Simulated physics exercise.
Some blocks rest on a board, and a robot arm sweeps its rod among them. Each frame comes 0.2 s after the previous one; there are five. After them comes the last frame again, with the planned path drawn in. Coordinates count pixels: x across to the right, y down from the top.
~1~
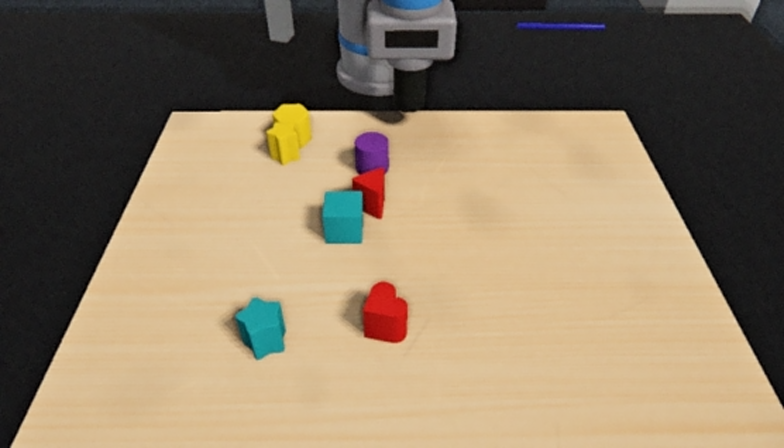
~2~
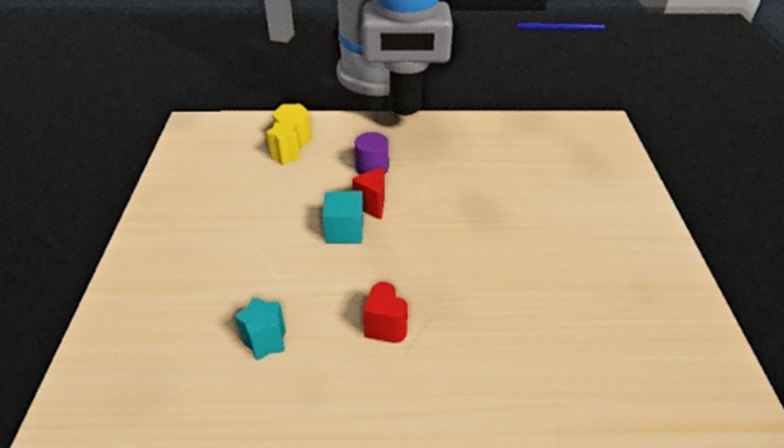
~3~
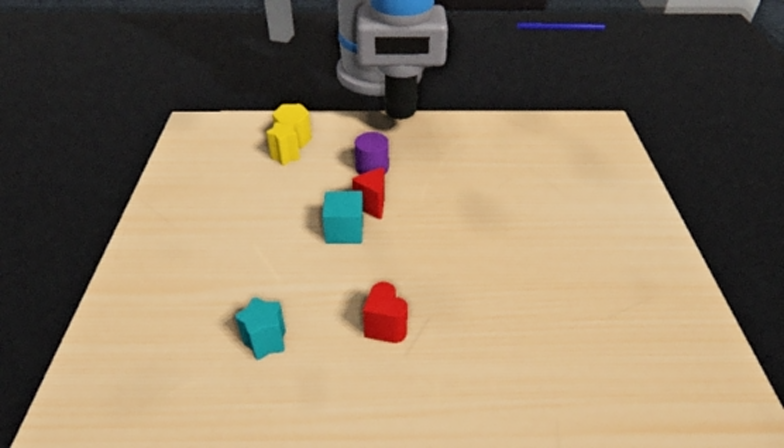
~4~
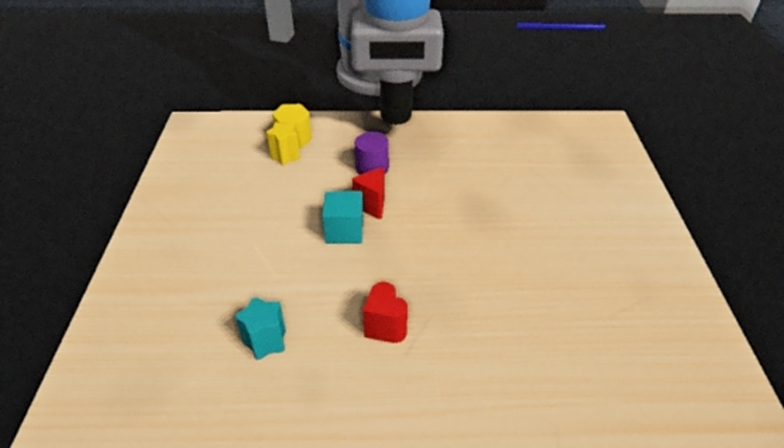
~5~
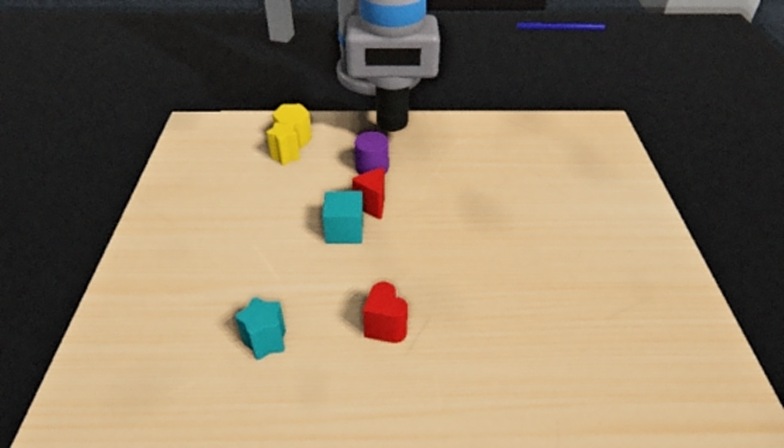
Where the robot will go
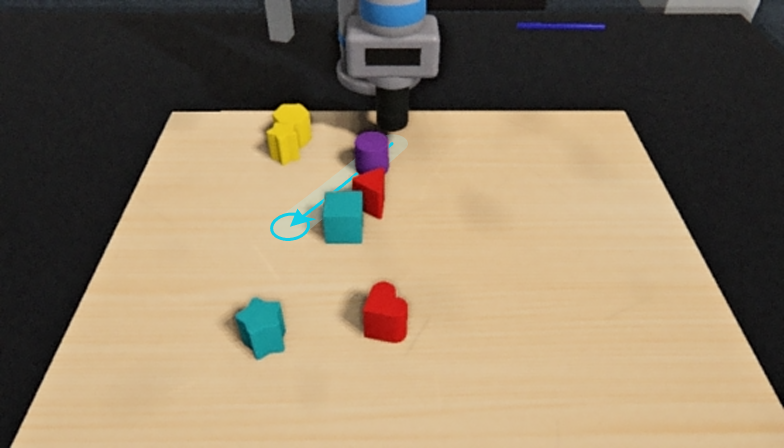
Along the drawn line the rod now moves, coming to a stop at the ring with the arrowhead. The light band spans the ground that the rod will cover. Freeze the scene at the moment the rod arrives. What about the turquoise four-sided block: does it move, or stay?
It ends up somewhere else.
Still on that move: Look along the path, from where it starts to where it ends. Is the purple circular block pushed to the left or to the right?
The purple circular block goes left.
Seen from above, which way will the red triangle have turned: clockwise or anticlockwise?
The answer is counter-clockwise.
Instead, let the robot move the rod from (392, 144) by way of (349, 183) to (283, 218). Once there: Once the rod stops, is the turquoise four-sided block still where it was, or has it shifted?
It shifts.
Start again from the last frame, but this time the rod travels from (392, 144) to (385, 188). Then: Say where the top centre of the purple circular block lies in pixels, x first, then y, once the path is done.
It sits at (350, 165).
The line goes straight from (392, 144) to (290, 226).
What follows on the original path. One third of the way, rod at (361, 149); purple circular block at (353, 163).
Two thirds of the way, rod at (327, 176); turquoise four-sided block at (339, 216), turned 25° anticlockwise; purple circular block at (325, 193); red triangle at (371, 185), turned 30° anticlockwise.
At the end, rod at (287, 206); yellow star unmoved; turquoise four-sided block at (339, 230), turned 65° anticlockwise; purple circular block at (301, 222); red triangle at (371, 185), turned 30° anticlockwise.
